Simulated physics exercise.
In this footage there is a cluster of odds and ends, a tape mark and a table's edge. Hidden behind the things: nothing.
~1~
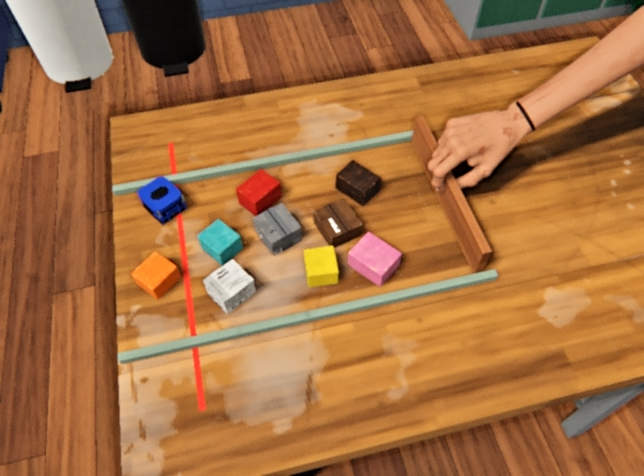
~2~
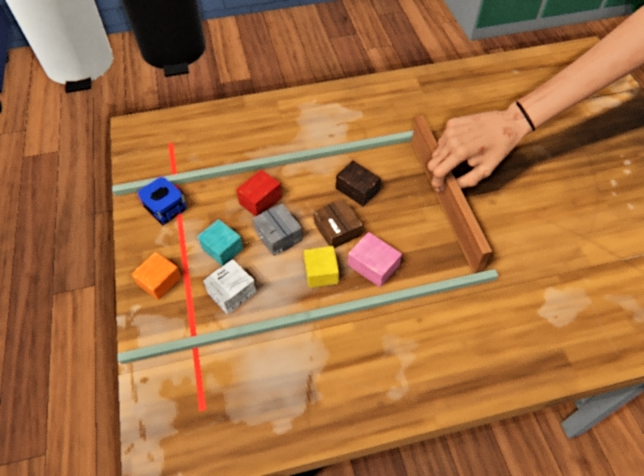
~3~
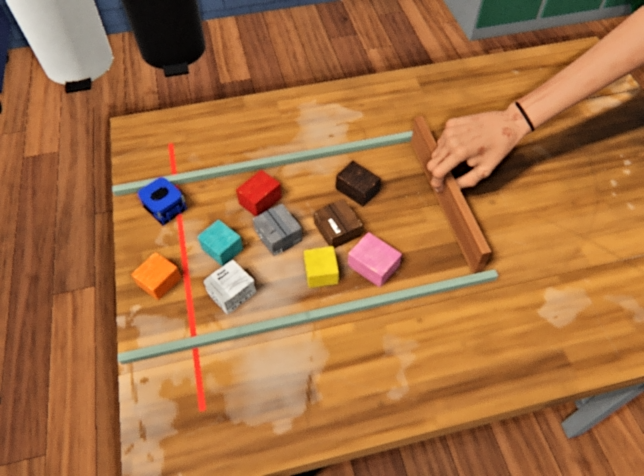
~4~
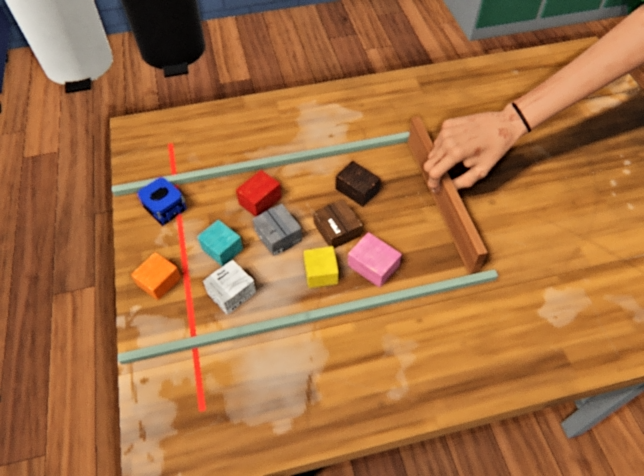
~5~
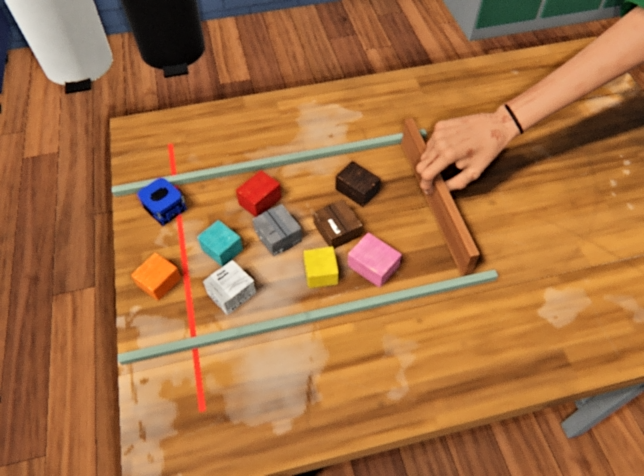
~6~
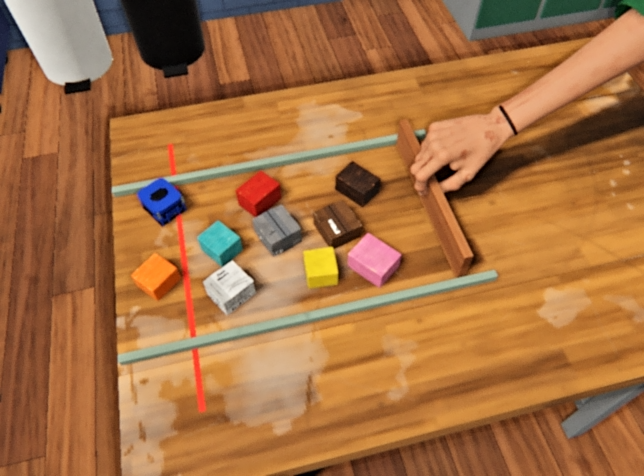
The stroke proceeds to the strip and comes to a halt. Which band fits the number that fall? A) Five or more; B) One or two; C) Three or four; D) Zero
Answer: C.
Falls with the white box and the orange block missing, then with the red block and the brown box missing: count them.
The counts would be 2 and 2.
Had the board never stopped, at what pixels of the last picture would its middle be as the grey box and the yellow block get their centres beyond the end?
The middle is at (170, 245) when it's the grey box, and at (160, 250) when it's the yellow block.
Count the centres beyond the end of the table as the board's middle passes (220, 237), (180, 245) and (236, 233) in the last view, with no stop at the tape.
It would be 1, 4 and 0.
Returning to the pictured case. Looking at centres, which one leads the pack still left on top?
The grey box is foremost.
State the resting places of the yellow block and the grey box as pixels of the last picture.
First object about (136, 306); second object about (126, 258).
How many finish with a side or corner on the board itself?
So the total is 3.
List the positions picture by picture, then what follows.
The first picture shows orange block (157, 276); blue case (162, 200); turquoise block (221, 243); board (447, 190); tape (184, 255).
The second picture shows blue case (162, 201); board (447, 190).
The third picture shows turquoise block (221, 243); grey box (278, 230).
The fourth picture shows orange block (157, 276); black block (358, 183).
The fifth picture shows blue case (162, 202); pink block (374, 260).
The sixth picture shows orange block (156, 277); blue case (162, 202); turquoise block (220, 244); board (430, 194); tape (184, 256).
Soon after, none off yet; orange block at rest near (156, 277); blue case at rest near (162, 202); turquoise block at rest near (220, 244).
Then, none off yet; orange block at rest near (155, 277); blue case at rest near (162, 202); turquoise block moved about its own width near (179, 247).
At rest, the number that fall off is three or four; fallen, white box, turquoise block, blue case and orange block.
